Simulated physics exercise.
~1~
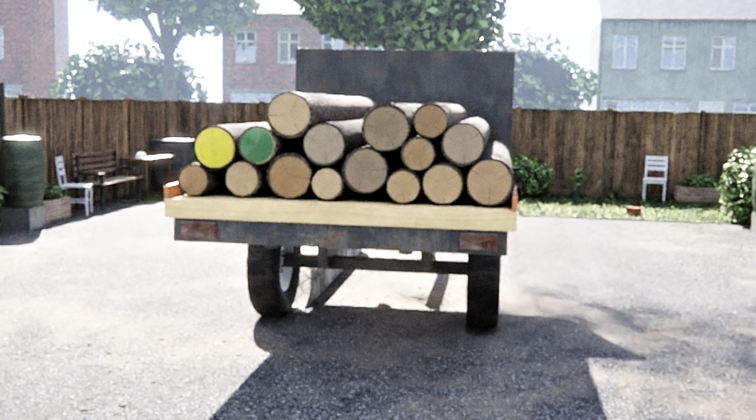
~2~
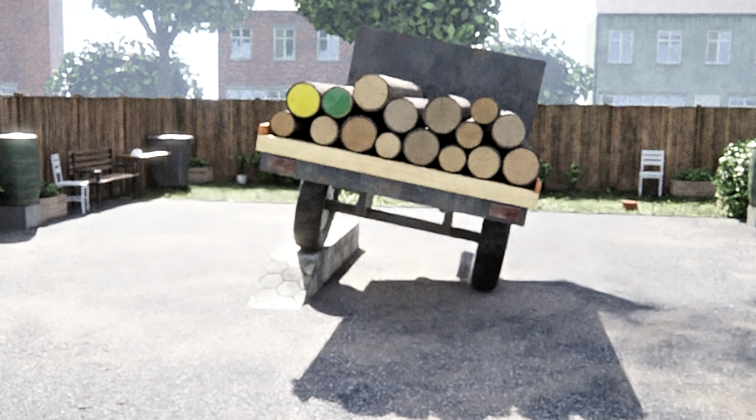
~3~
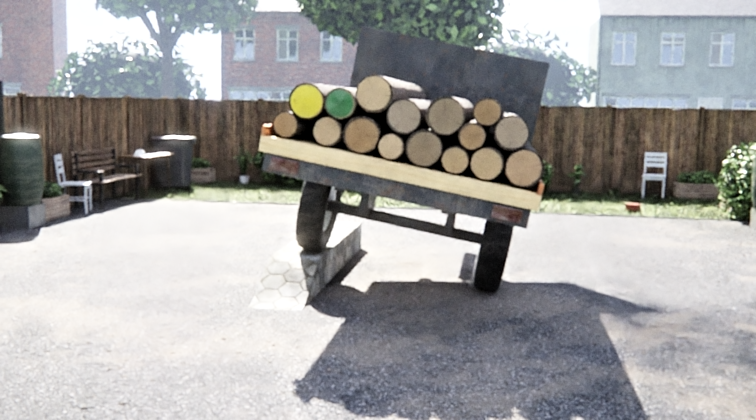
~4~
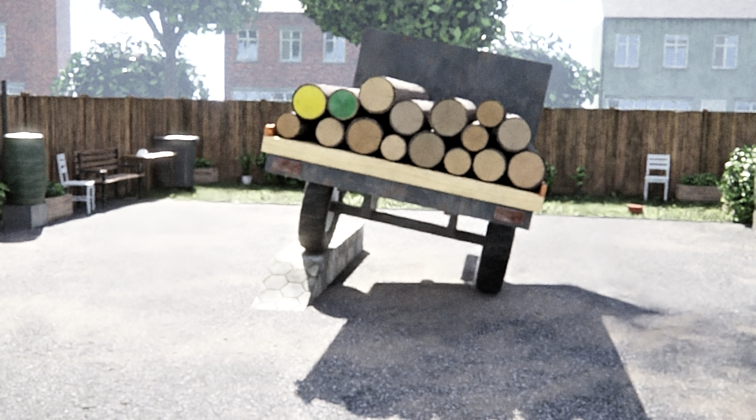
In the video, a flatbed loaded with loose logs, one yellow-ended and one green-ended, moves forward in a fenced yard, its left wheel climbing a concrete ramp. The deck tilts down to the right and the vehicle stops, with the yellow and green logs still atop the pile.
